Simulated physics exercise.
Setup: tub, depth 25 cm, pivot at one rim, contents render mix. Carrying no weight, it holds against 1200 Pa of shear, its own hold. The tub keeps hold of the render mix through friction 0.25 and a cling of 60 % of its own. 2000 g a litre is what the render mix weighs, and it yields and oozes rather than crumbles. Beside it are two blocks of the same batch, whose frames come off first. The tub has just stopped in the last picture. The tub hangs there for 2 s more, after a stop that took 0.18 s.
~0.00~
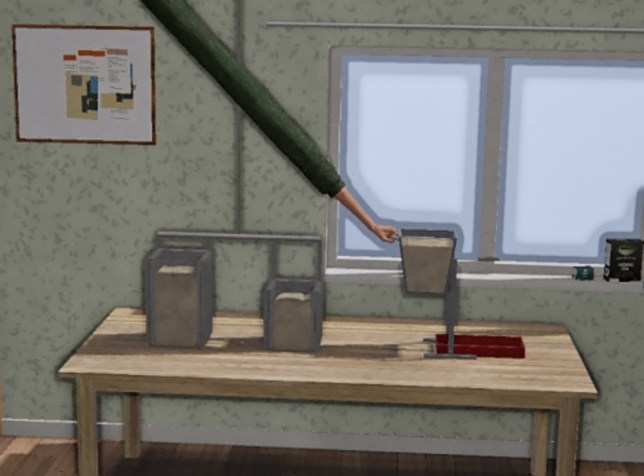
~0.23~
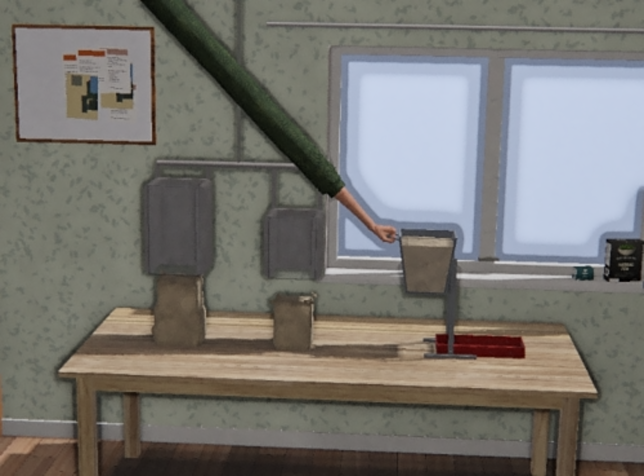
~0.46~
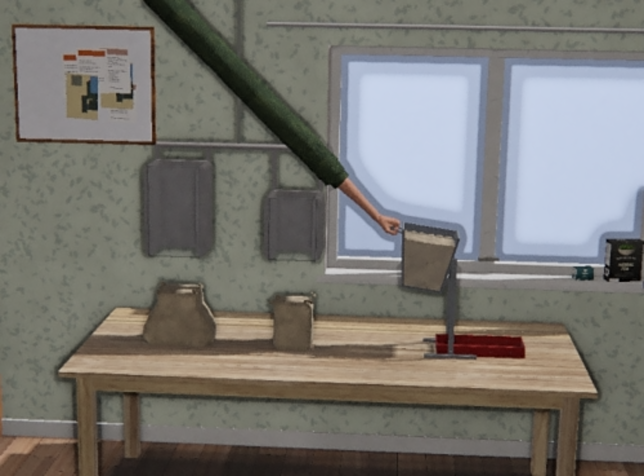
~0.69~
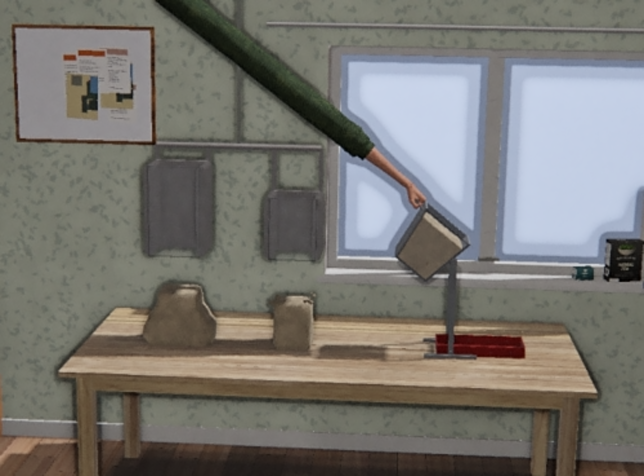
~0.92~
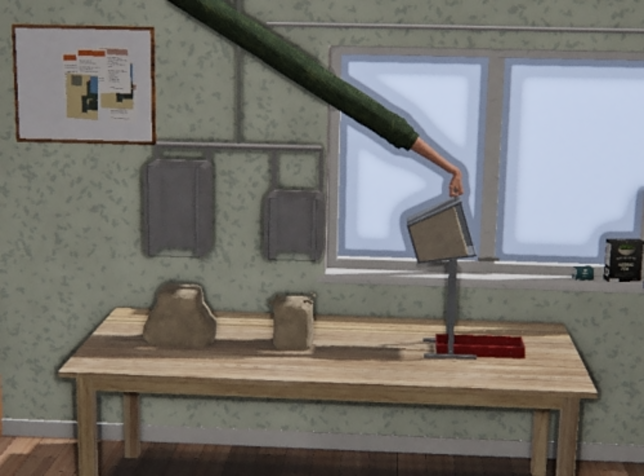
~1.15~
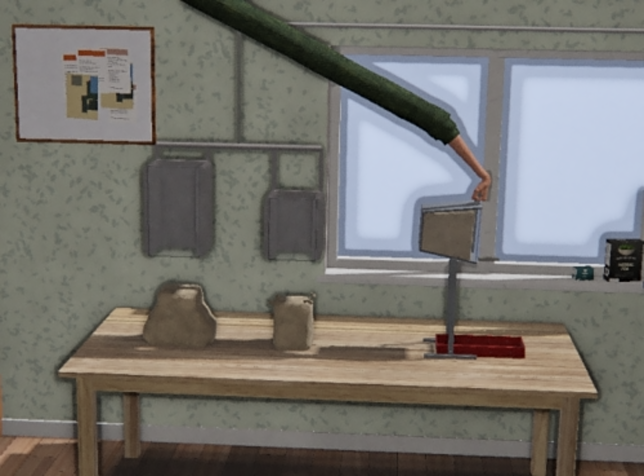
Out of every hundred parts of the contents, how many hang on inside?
Some 100 in every hundred.
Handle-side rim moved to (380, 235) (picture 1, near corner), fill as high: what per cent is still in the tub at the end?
It would be near 35 %.
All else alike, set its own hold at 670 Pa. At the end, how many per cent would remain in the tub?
The share would be near 55 %.
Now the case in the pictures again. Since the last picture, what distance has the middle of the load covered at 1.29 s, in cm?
Roughly 1 centimetres.
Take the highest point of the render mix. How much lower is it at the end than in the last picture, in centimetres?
Roughly 1 cm.
After 1.29 s, the tub is at 93 degrees and holds 100 %.
After 1.46 s, the tub is at 93 degrees and holds 100 %.
After 1.63 s, the tub is at 93 degrees and holds 100 %.
After 1.80 s, the tub is at 93 degrees and holds 100 %.
After 3.15 s, at the end, the tub is at 93 degrees and holds 100 %.
